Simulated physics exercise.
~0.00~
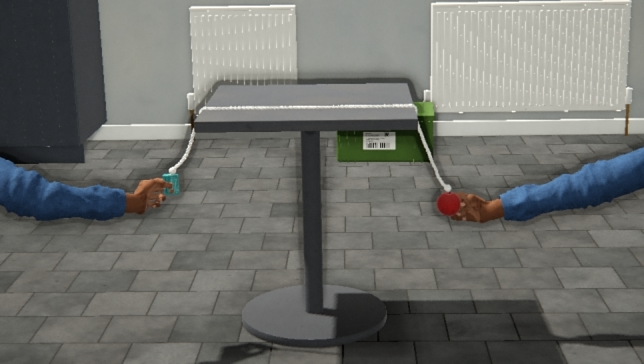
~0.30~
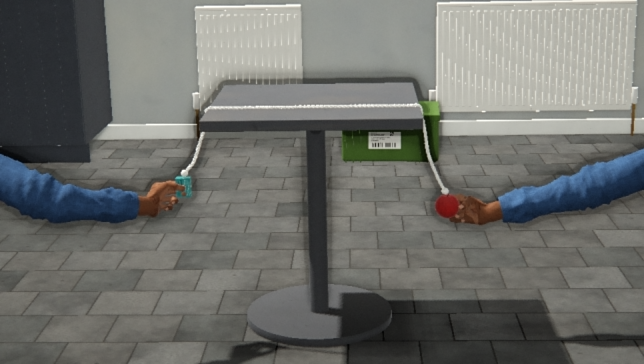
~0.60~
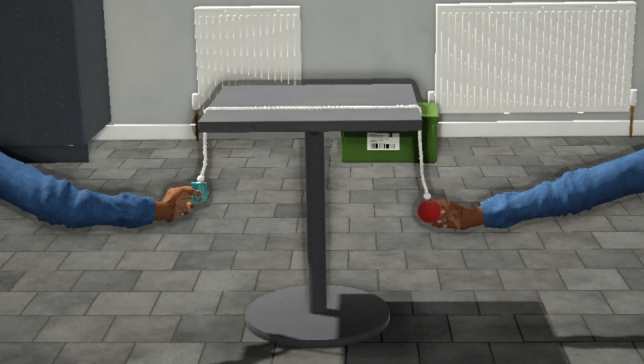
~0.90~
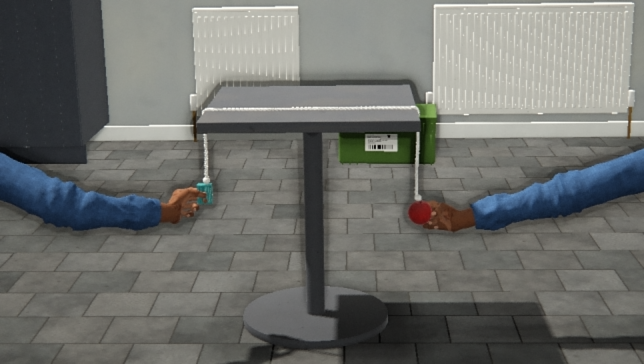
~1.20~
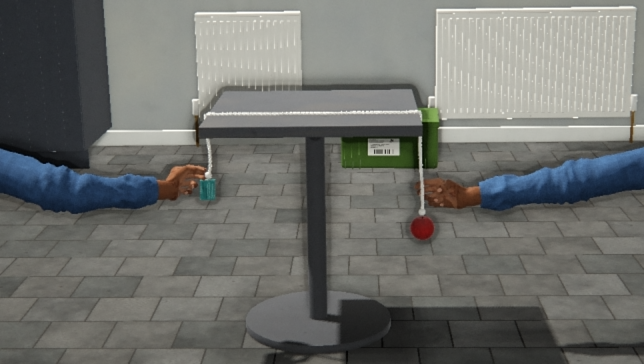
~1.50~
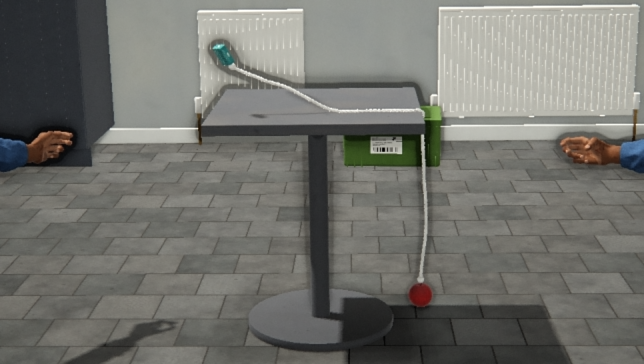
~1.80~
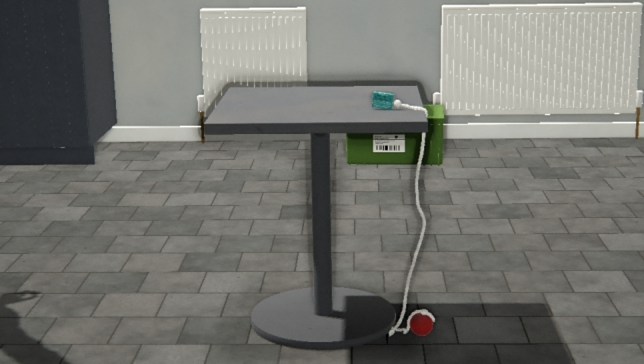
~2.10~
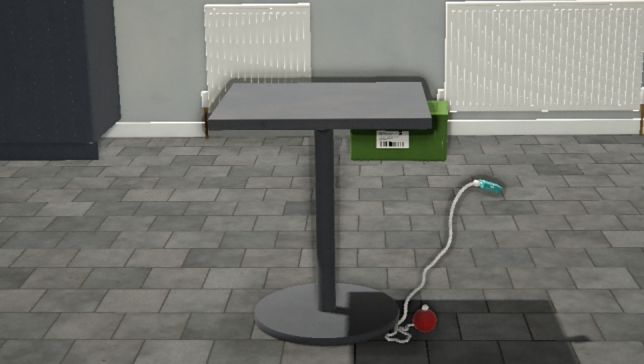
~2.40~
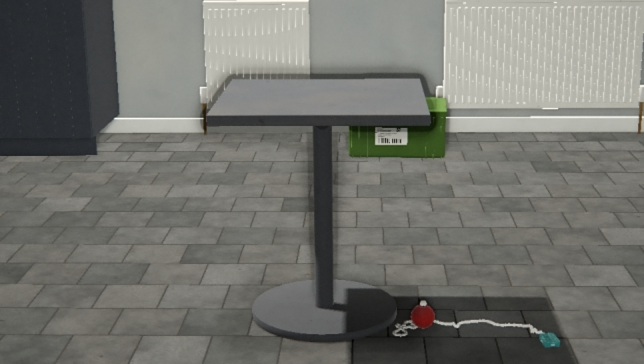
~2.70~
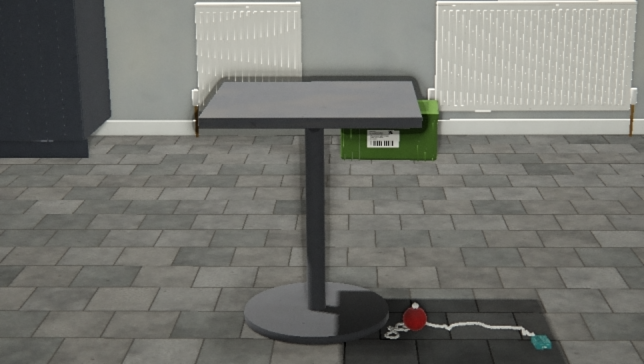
A white cord slides rightwards off a table when two hands release it, landing on the floor.
